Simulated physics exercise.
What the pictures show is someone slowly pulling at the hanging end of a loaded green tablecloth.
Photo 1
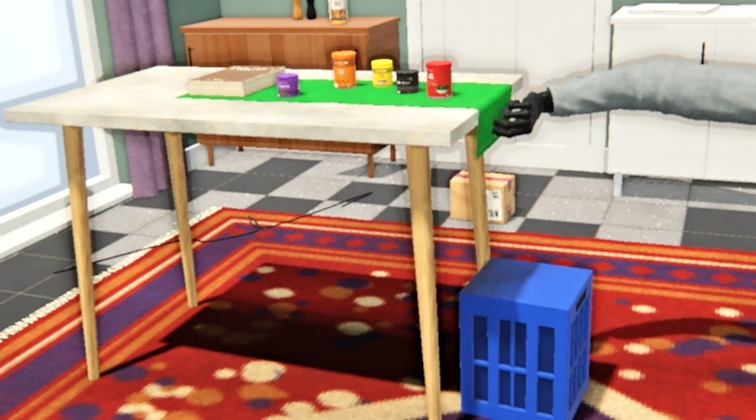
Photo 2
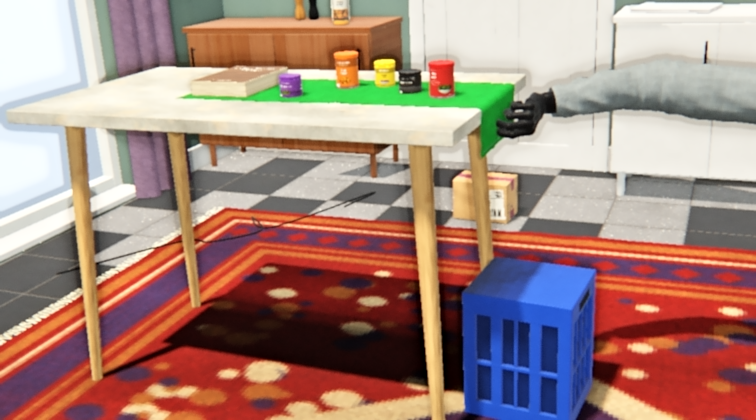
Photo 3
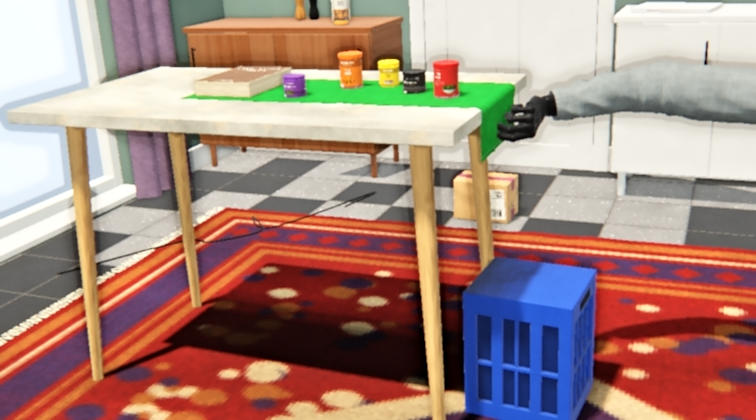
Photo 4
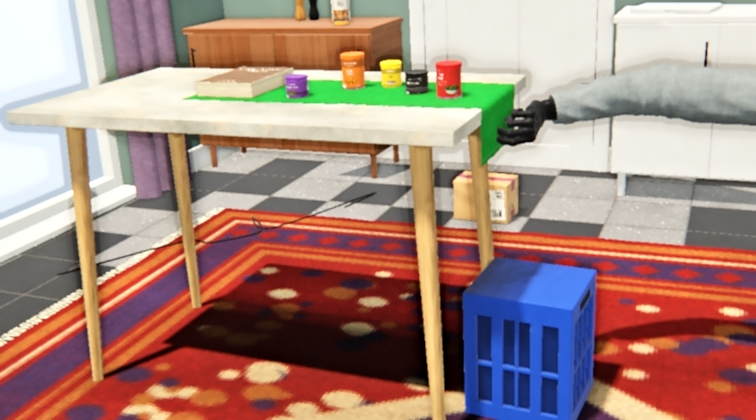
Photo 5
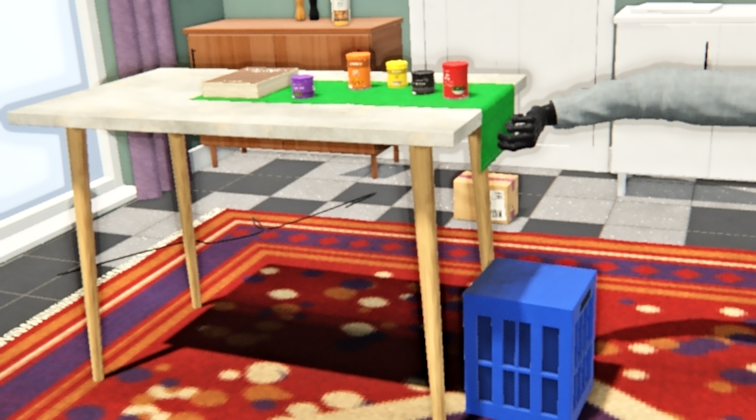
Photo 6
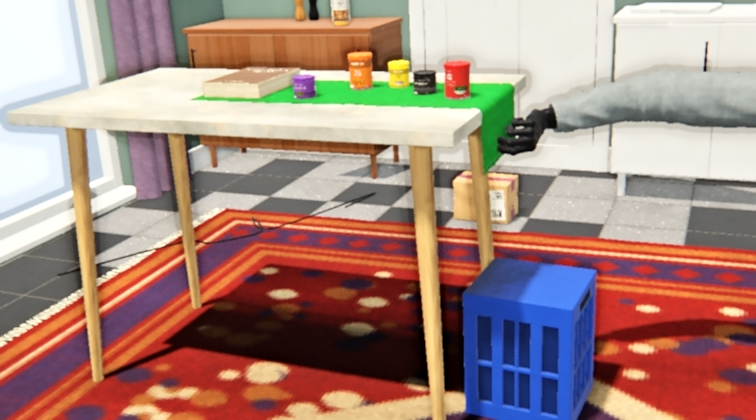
A gloved hand slowly pulls the green tablecloth, shifting the paint pots slightly to the right.
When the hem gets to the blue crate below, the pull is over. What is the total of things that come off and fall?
You will see three of them fall.
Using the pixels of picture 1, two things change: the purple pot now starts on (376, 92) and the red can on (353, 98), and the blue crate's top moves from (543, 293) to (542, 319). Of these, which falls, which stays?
The purple pot ends up off the top and the red can ends up off the top.
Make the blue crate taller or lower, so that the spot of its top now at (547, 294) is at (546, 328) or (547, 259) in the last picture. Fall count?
It comes to 4 and 2 over the edge.
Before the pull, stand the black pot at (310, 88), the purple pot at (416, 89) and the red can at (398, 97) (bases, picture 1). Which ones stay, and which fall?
Watch the black pot hang on, the purple pot go down and the red can go down.
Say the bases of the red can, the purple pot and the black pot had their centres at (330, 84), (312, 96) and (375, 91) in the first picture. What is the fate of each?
Outcome: Red can stays aboard, purple pot stays aboard, black pot falls away.
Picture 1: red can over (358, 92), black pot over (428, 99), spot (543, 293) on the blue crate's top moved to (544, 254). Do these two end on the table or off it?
As for the red can, it stays in place; as for the black pot, it leaves the top.
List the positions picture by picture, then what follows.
The first frame shows hem (477, 158); red can (439, 62); black pot (407, 71); yellow pot (382, 62); orange can (344, 53); purple pot (287, 75); top of the crate (543, 293).
The second frame shows hem (481, 159); red can (441, 62).
The third frame shows hem (481, 162); black pot (414, 71).
The fourth frame shows hem (481, 166); yellow pot (391, 62); top of the crate (547, 293).
The fifth frame shows hem (480, 172); orange can (358, 54).
The sixth frame shows hem (485, 175); red can (457, 63); black pot (425, 72); yellow pot (399, 63); orange can (360, 54); purple pot (304, 76).
Soon after, hem near (503, 236); red can and black pot gone.
After that, hem on the crate; red can, black pot and yellow pot gone.
In the end, hem on the crate; red can, black pot and yellow pot gone. Over the edge go three.
